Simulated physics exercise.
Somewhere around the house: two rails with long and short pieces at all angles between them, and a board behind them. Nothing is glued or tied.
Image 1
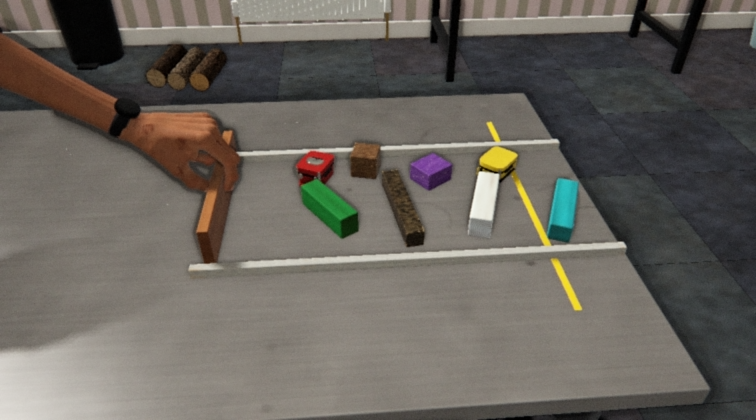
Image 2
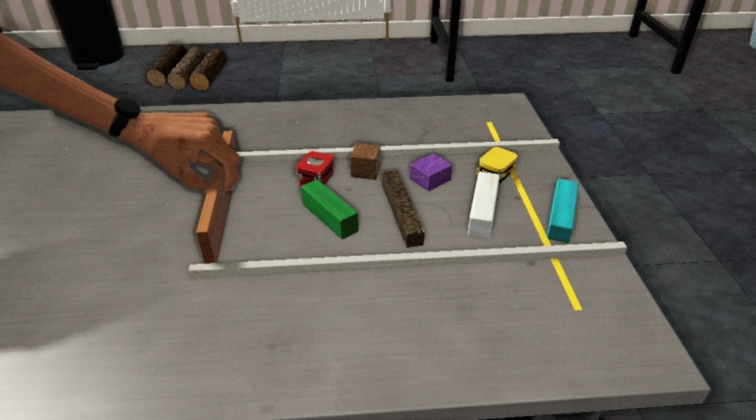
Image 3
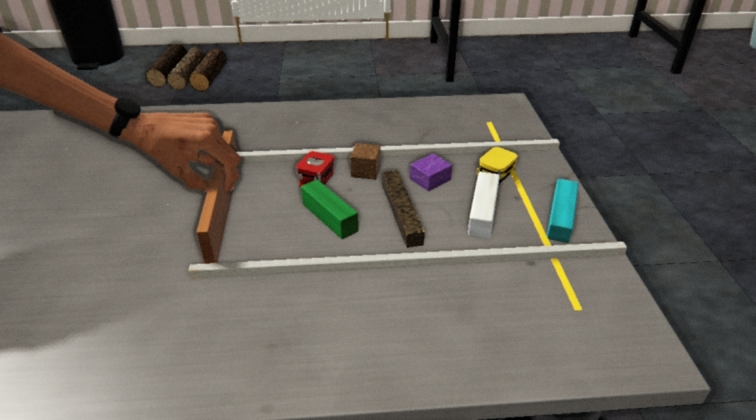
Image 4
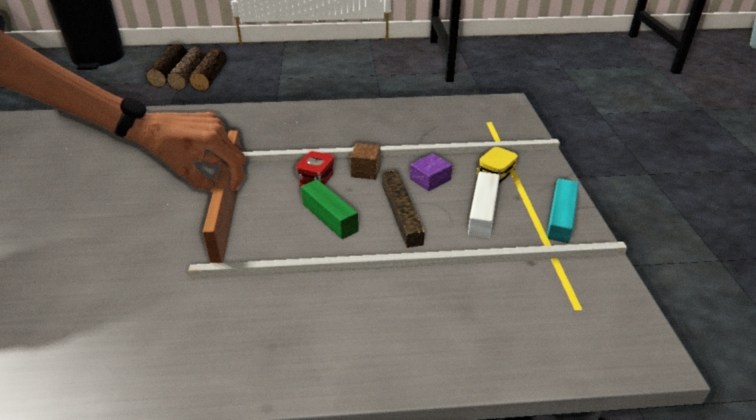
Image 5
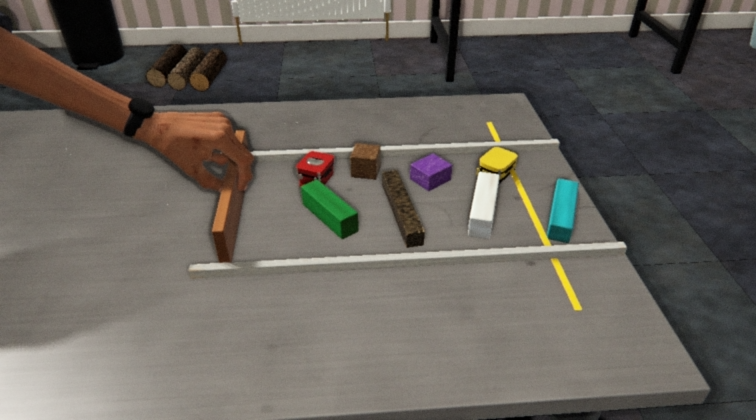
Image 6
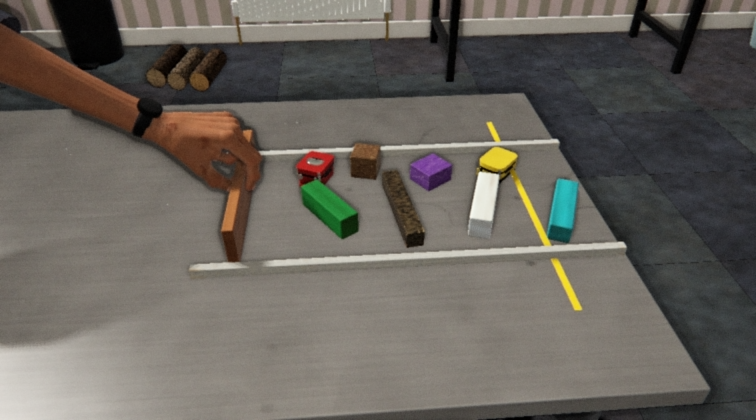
On a grey tabletop in a room with dark floor tiles and striped wallpaper, seen from above at an angle, two white rails run left to right. Between them lie red and yellow cases, brown and purple blocks, and green, bark-brown, white and turquoise sticks, with yellow tape at right. A hand holding an orange-brown board at left stays nearly still, then slides it slightly right; the camera and pieces stay still.
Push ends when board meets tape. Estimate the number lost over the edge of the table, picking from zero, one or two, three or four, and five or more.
Off the edge go just one or two.
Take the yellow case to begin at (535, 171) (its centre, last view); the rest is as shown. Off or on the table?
Yellow case: Gone.
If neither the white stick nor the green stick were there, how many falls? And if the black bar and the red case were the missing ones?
1, then 0.
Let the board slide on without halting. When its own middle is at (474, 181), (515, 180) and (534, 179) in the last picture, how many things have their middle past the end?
The numbers past the end are 0, 1 and 2.
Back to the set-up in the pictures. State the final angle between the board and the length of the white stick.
The angle is about 0 degrees.
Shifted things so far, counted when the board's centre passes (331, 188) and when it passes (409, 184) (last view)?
Moved so far: 3, then 5.
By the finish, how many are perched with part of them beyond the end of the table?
The tally is 2.
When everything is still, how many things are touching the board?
Number in contact with it: 2.
Early on, none off yet; turquoise stick at rest near (563, 210); yellow case at rest near (497, 166); white stick at rest near (484, 204).
Finally, the number that fall off is one or two; lost, yellow case.
